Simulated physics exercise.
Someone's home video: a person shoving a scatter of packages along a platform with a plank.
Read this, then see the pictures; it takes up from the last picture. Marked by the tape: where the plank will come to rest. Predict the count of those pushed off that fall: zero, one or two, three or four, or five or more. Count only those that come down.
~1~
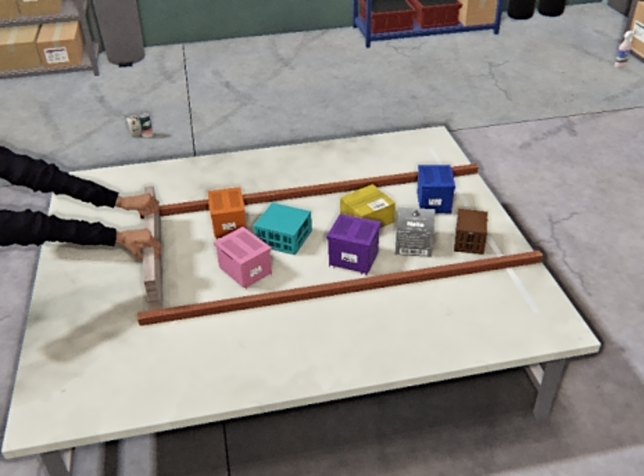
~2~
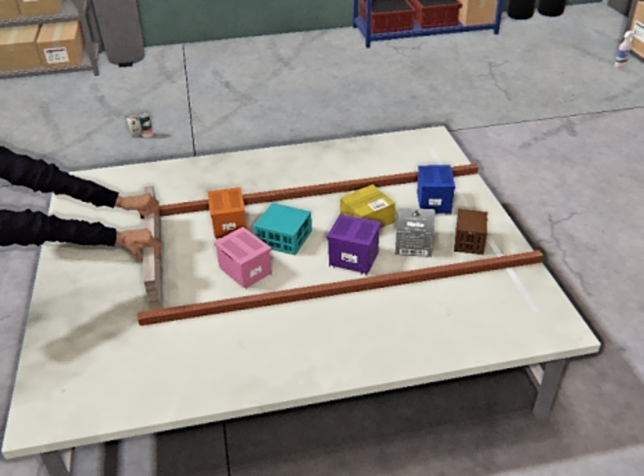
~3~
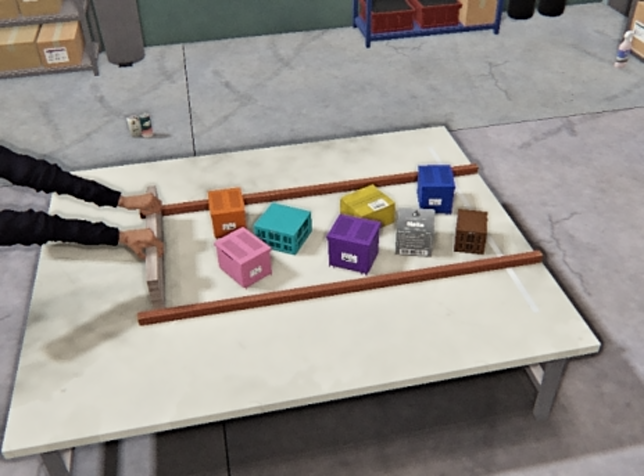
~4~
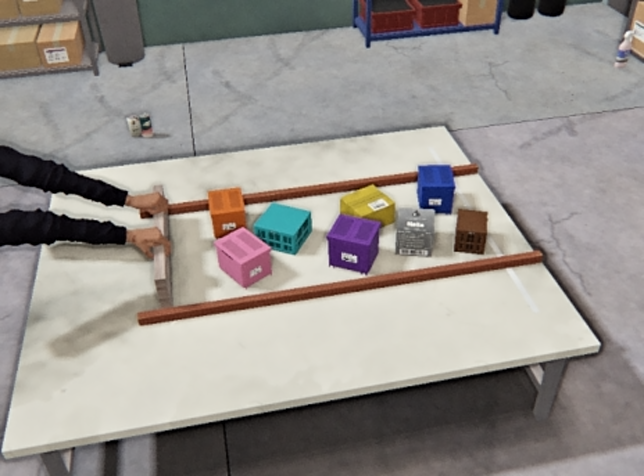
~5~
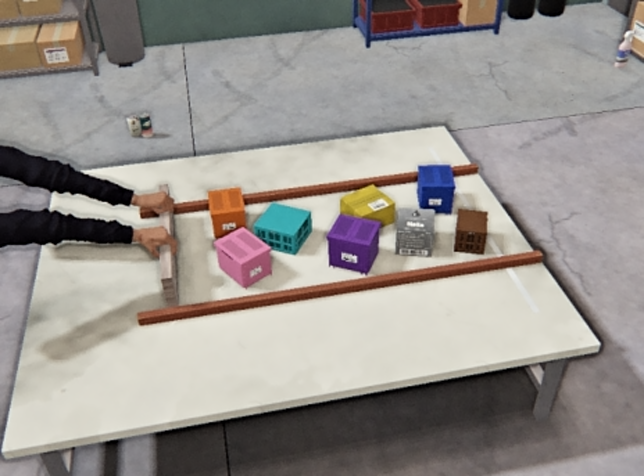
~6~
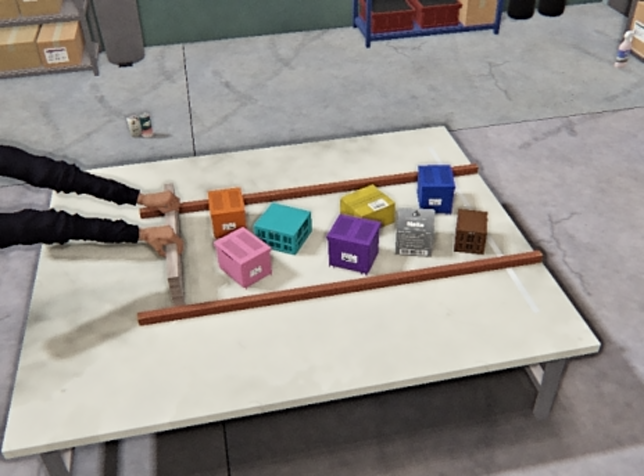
The count is five or more.
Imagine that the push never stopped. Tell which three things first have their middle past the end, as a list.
Sequence: Brown crate, then grey box, then blue tote.
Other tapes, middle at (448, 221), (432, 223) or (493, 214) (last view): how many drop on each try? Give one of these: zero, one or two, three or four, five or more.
The falls would be 3 or 4; 3 or 4; at least five.
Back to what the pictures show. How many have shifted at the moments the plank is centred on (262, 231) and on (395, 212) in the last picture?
The counts are 3 and 8.
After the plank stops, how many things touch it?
The count comes out at 3.
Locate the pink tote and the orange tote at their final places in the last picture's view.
In the last picture, roughly (509, 227) and (472, 174).
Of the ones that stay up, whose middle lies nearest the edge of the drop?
The turquoise crate, that one.
A little later, none off yet; brown crate at rest near (471, 231); blue tote at rest near (435, 190); grey box moving near (417, 232).
When it is over, the number that fall off is five or more; down, purple tote, yellow box, grey box, blue tote and brown crate.
